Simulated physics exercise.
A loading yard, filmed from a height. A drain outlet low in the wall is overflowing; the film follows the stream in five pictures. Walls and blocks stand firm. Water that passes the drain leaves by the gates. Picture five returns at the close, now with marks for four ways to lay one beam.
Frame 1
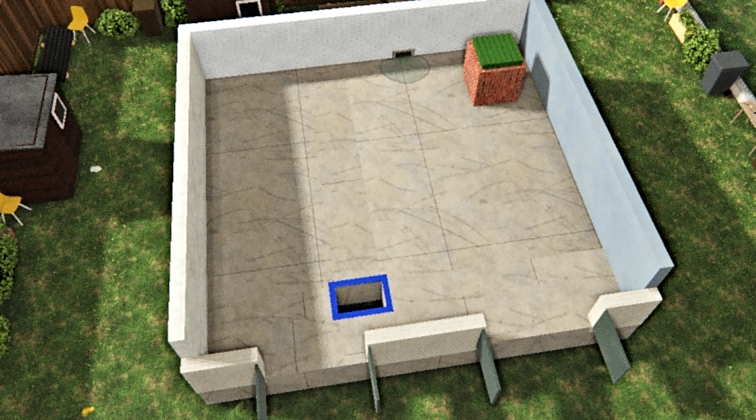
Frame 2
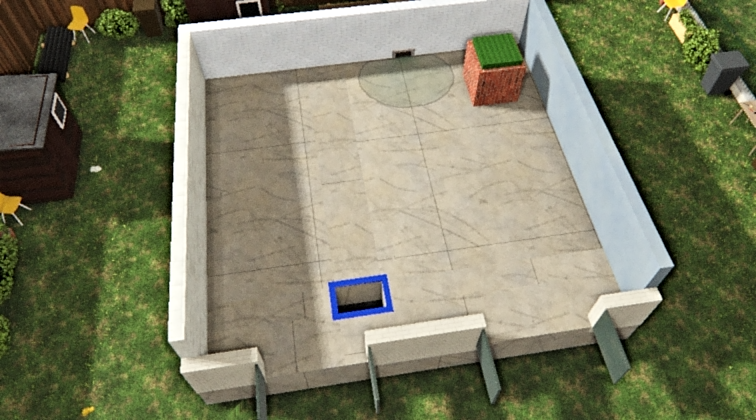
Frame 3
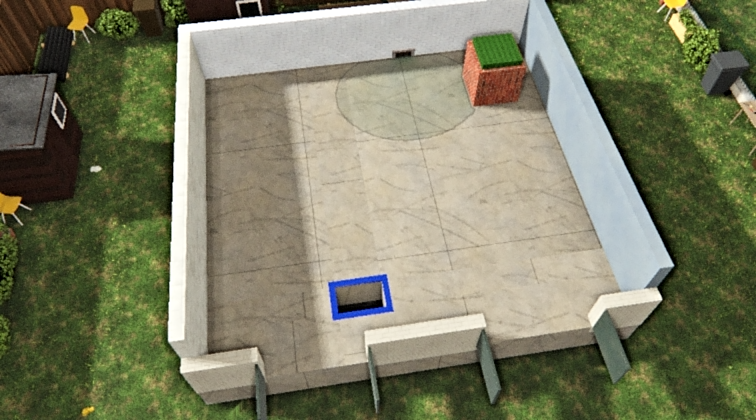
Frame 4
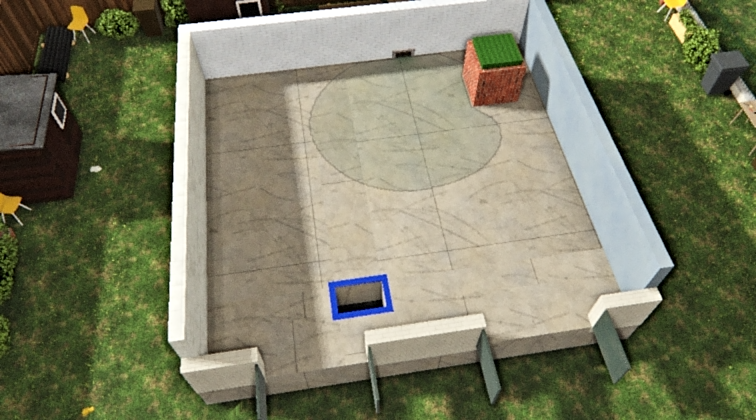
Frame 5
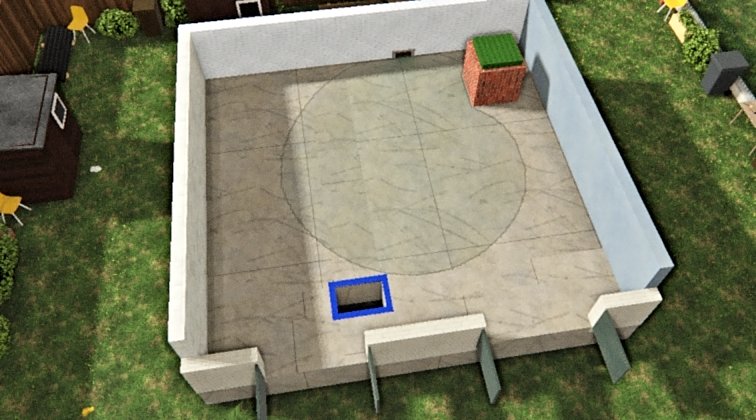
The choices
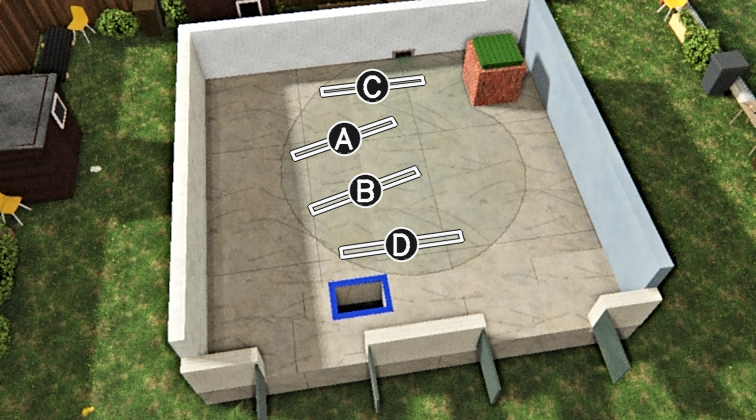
Water spread out from a small opening in the back wall of a walled yard, growing from a little patch into a wide round pool across the paving, while the blue-edged gully stayed dry.
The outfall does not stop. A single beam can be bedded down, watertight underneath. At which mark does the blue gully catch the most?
Take A.
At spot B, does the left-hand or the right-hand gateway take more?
More leaves on the left.
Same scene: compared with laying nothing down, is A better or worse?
Worse.
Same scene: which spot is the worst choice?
D it is.
On the marked copy, A from (293, 155) to (393, 121); B from (311, 210) to (416, 171); C from (322, 92) to (422, 80); D from (341, 252) to (461, 236).
For spot A, about 15 % of the stream runs into the blue gully, about 84 % out by the gates.
For spot B, about 8 % of the stream runs into the blue gully, about 90 % out by the gates.
For spot C, about 10 % of the stream runs into the blue gully, about 89 % out by the gates.
For spot D, about 4 % of the stream runs into the blue gully, about 95 % out by the gates.
